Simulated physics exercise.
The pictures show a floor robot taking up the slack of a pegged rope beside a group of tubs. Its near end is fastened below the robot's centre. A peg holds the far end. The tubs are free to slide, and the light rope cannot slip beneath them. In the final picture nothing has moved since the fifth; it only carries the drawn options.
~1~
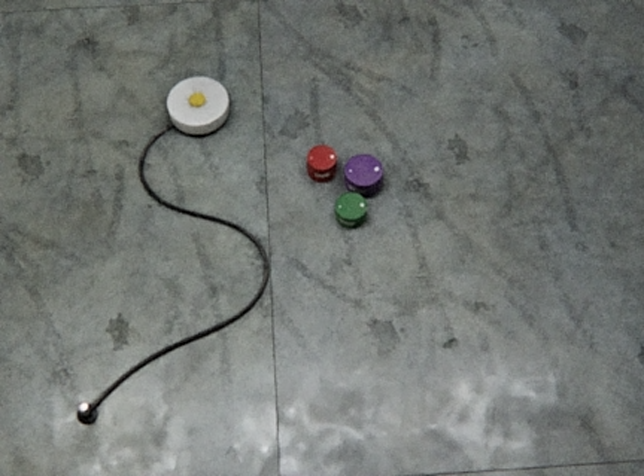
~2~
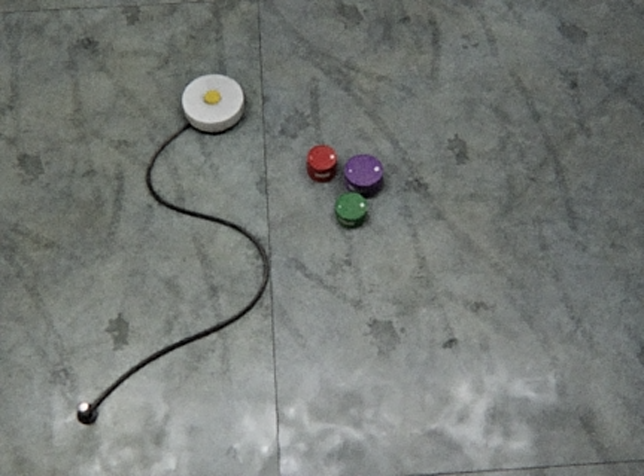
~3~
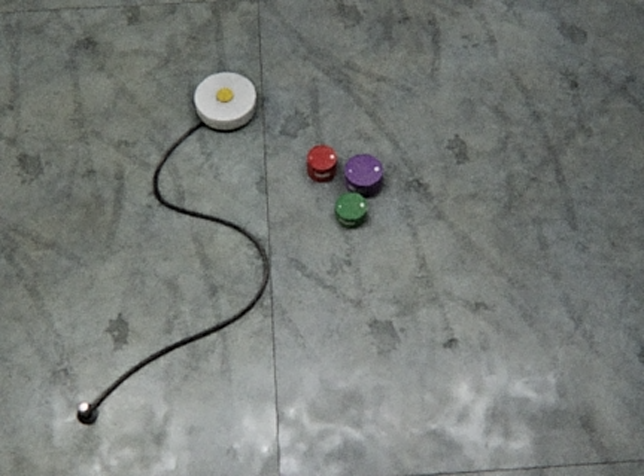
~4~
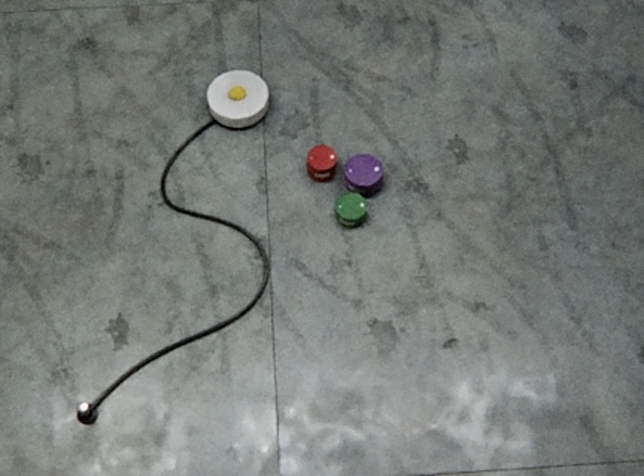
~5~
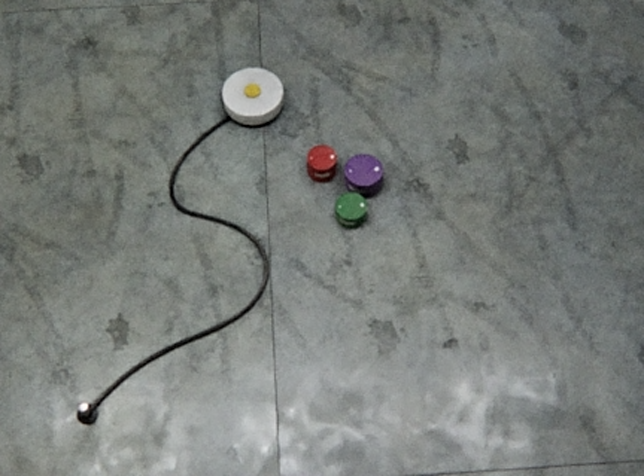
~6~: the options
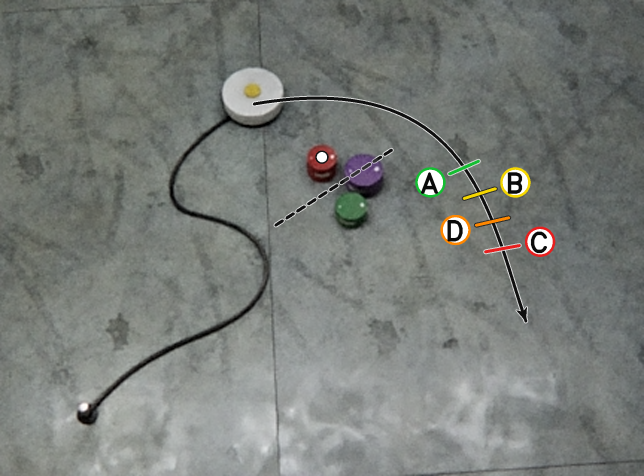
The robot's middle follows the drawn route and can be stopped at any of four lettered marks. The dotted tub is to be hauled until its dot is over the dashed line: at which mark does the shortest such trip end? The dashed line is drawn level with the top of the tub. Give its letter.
As far as tick C.
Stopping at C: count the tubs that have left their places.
Three.
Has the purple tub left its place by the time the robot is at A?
No.
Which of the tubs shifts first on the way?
The red tub.
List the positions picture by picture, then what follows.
Purple tub (364, 176); green tub (351, 210); red tub (322, 164), in the first frame.
Robot (214, 104); peg (85, 410), in the second frame.
Robot (226, 102); green tub (351, 210), in the third frame.
Robot (238, 100); peg (85, 410), in the fourth frame.
Robot (253, 97); green tub (351, 210); red tub (322, 164); peg (85, 410), in the fifth frame.
On the marked copy, A at (464, 168); B at (480, 194); C at (502, 249); D at (492, 222); the dashed line at (335, 186); the route from (254, 104) via (446, 146) to (526, 321); the white dot at (322, 157).
Following C. Soon after the start, robot (370, 97); red tub (322, 164).
Later, robot (463, 158); red tub (322, 164).
In the end, robot (504, 243); purple tub (373, 199); green tub (351, 224); red tub (338, 199); the dot on the red tub is over the dashed line.
As for the rest, A leaves the dotted tub short, at (322, 164); B leaves the dotted tub short, at (326, 170); D leaves the dotted tub short, at (333, 189).
